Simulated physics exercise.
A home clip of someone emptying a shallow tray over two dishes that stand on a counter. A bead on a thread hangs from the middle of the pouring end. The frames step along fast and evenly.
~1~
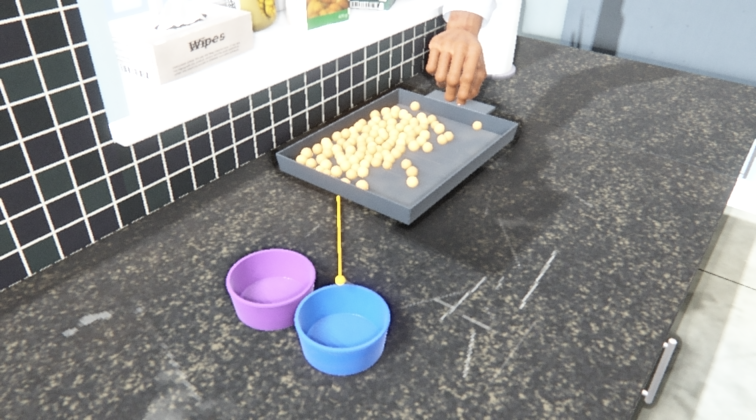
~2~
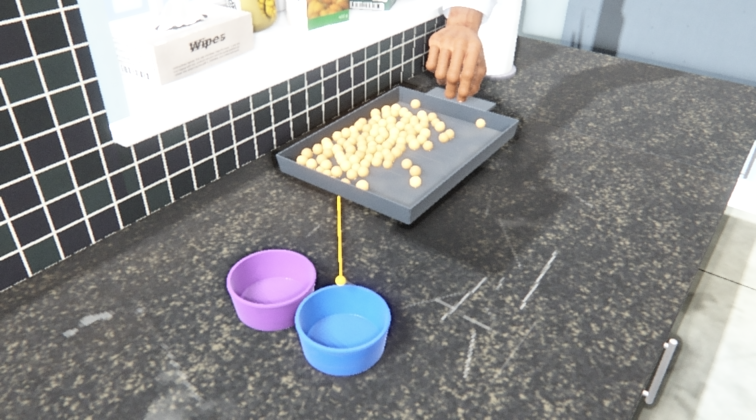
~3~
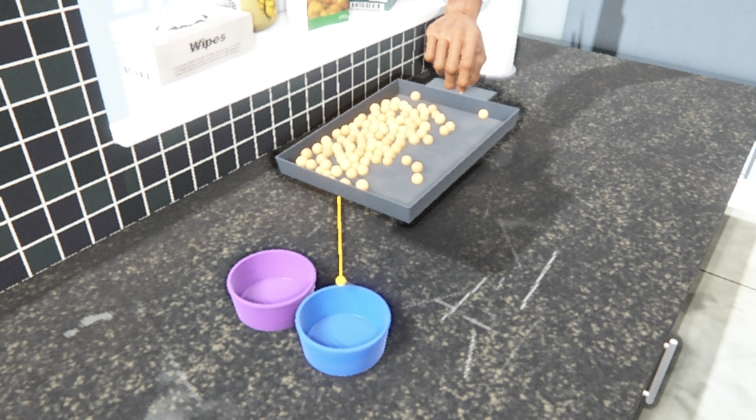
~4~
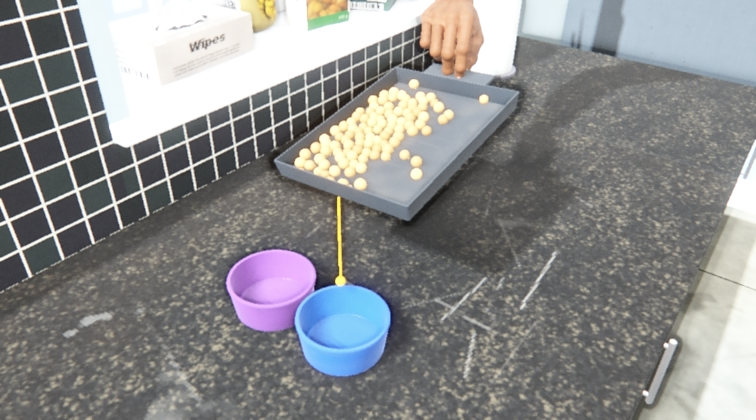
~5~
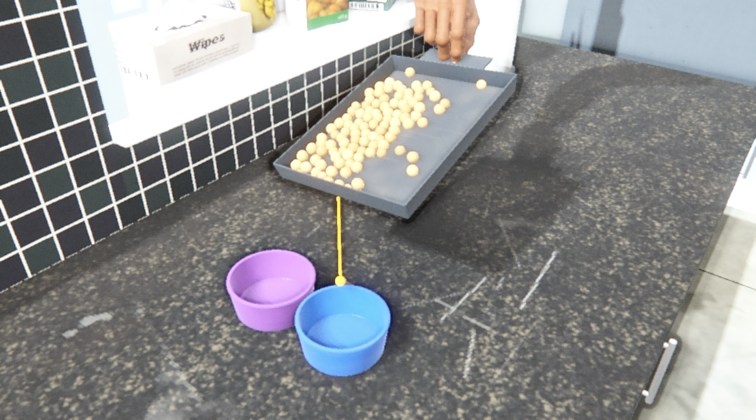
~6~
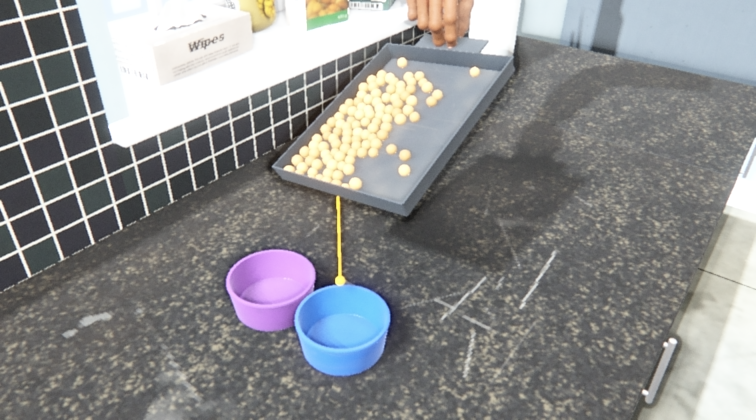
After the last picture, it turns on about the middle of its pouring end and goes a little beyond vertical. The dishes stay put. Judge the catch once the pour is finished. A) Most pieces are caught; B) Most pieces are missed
Most pieces are caught (A).
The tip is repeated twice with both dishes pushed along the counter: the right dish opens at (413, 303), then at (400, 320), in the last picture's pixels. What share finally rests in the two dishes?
First placement: 0 per cent; second placement: 20 per cent.
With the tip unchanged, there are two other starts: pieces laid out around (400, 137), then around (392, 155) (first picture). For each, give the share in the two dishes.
About 80 % and 80 %.
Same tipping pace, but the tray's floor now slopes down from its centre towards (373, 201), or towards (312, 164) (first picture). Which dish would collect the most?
The first try goes to the one on the right and the second to the one on the left.
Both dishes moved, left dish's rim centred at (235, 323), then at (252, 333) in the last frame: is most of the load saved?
Try 1: Not up to half; try 2: Not up to half.
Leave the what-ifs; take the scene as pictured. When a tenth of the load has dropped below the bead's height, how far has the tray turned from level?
Approx. reading: About 90°.
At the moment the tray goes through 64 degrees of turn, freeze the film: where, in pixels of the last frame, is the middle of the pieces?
The middle of the pieces lands at roughly (319, 147).
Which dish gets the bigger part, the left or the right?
Winner, as observed: The left-positioned one.
Soon, tray tipped steeply; all on the tray.
A while on, tray tipped past a quarter turn; about a quarter on the tray; a stray few in the right dish; about a third in the left dish; a small part outside both; about a quarter in the air.
Towards the end, tray tipped past a quarter turn; a stray few in the right dish; most in the left dish; about a quarter outside both.
Finally, tray tipped past a quarter turn; a stray few in the right dish; most in the left dish; about a quarter outside both.
